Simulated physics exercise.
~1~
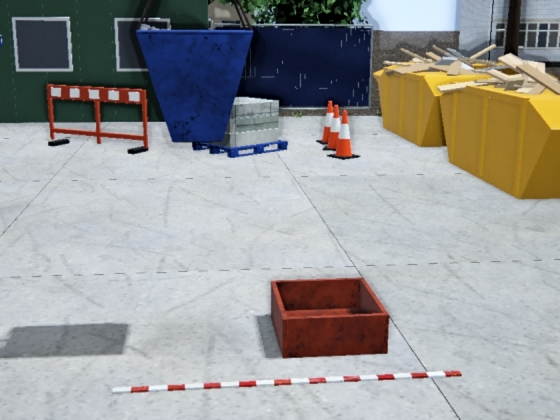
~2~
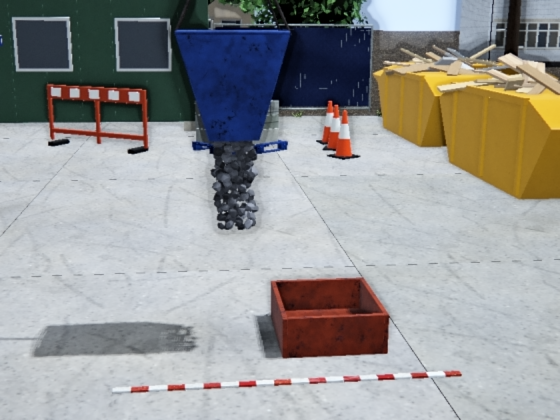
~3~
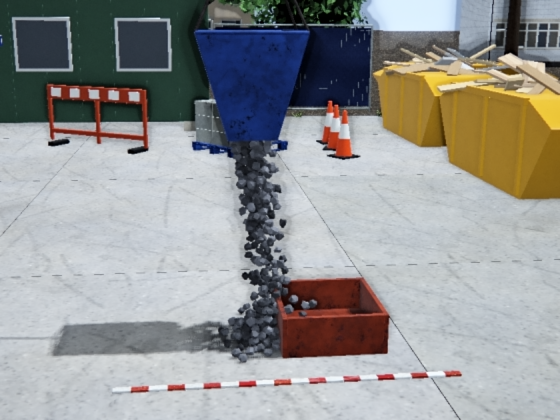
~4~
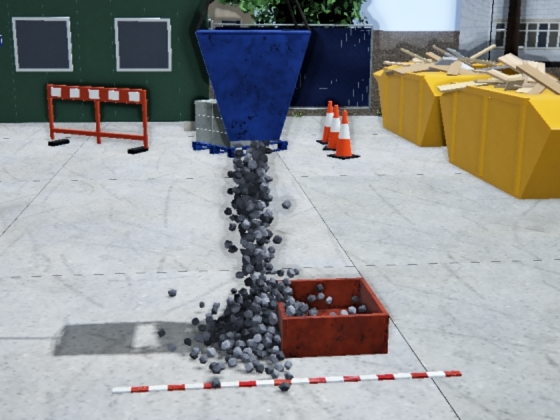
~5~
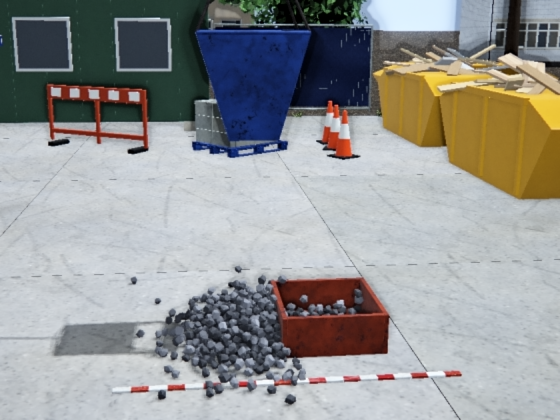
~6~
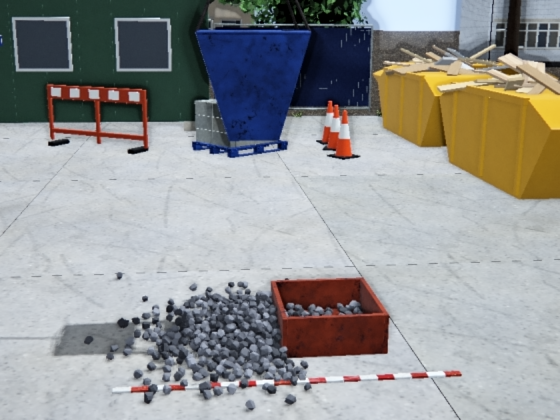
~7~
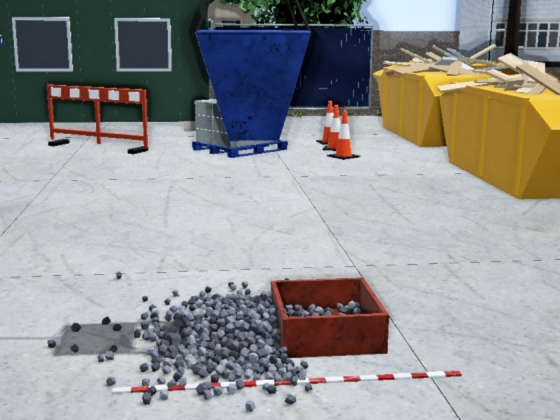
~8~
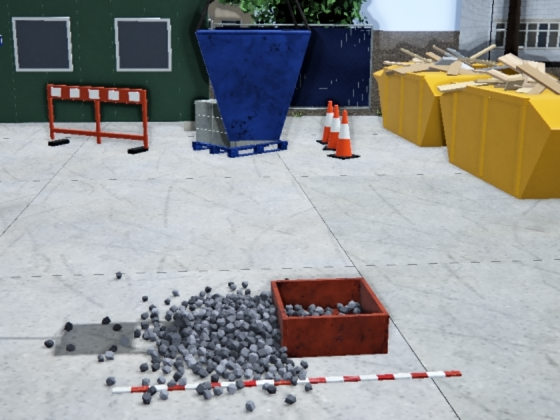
The clip opens on a blue hopper hanging over a pale concrete yard, with a red open box and a red and white striped staff on the ground below. The hopper glides right and grey stones begin pouring from its bottom in a narrow column. It moves slightly farther, then stops, while the stream lands mostly at the left side of the box and a few stones drop inside. The hopper empties, and the heap spreads leftward and over the staff. At the end, most stones lie still left of the box, with a small share inside it.
